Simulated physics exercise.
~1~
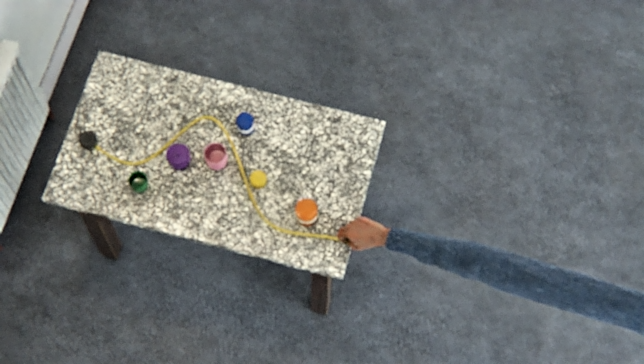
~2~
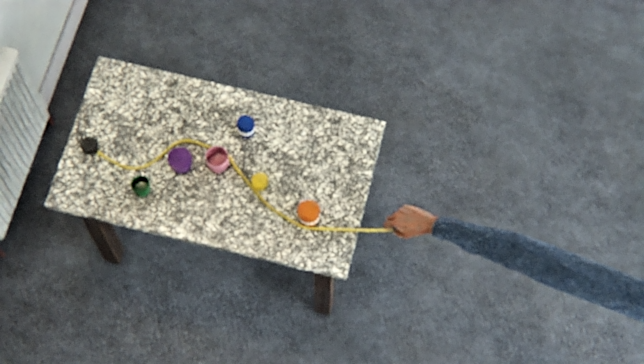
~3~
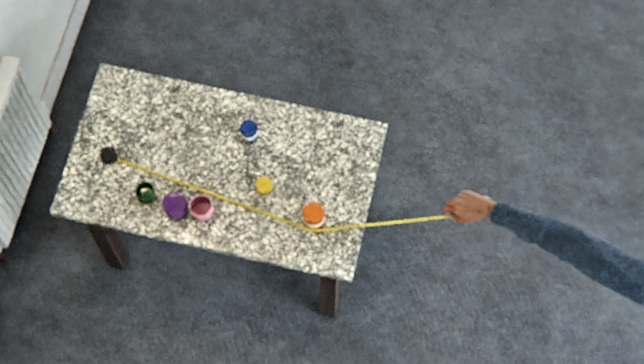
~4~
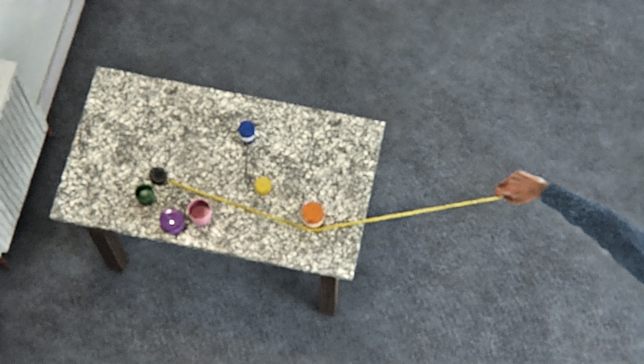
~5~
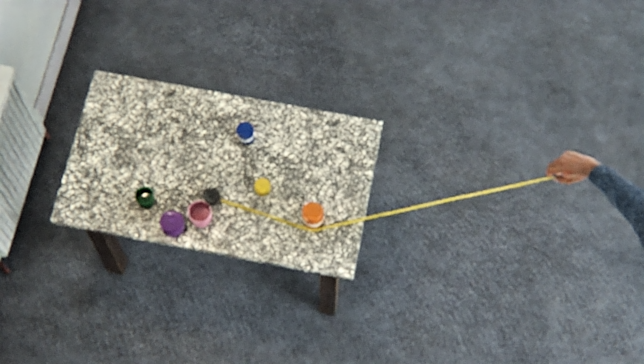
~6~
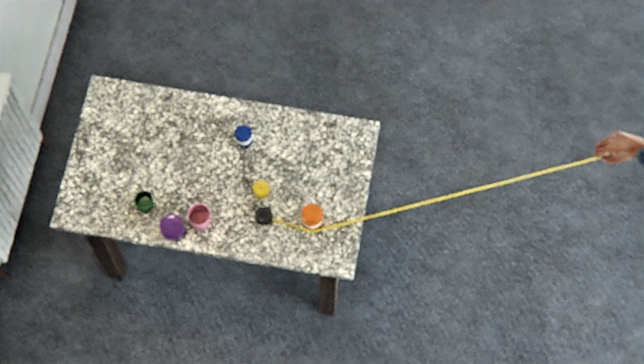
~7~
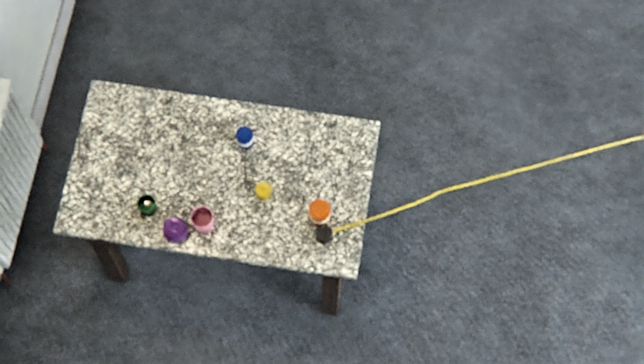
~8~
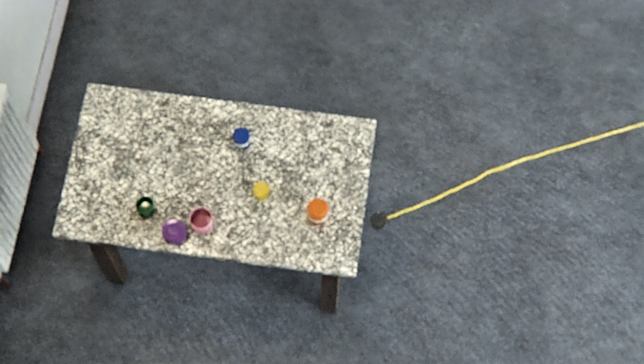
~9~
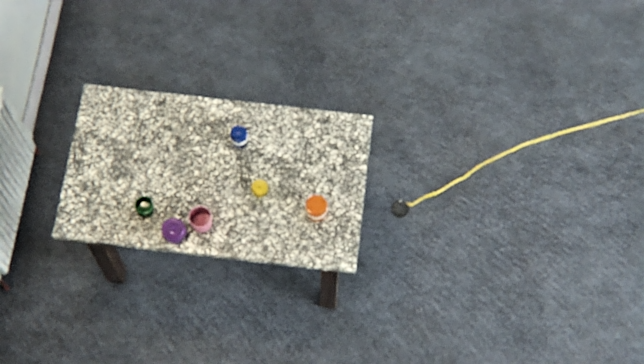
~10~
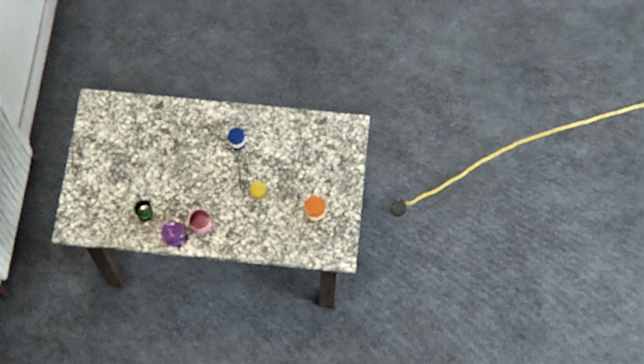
A hand pulled a yellow cord to the right across a speckled table, sweeping the purple and pink pots toward the front edge and dragging a small black pad past the others until it slid off, leaving all six colourful pots on top.
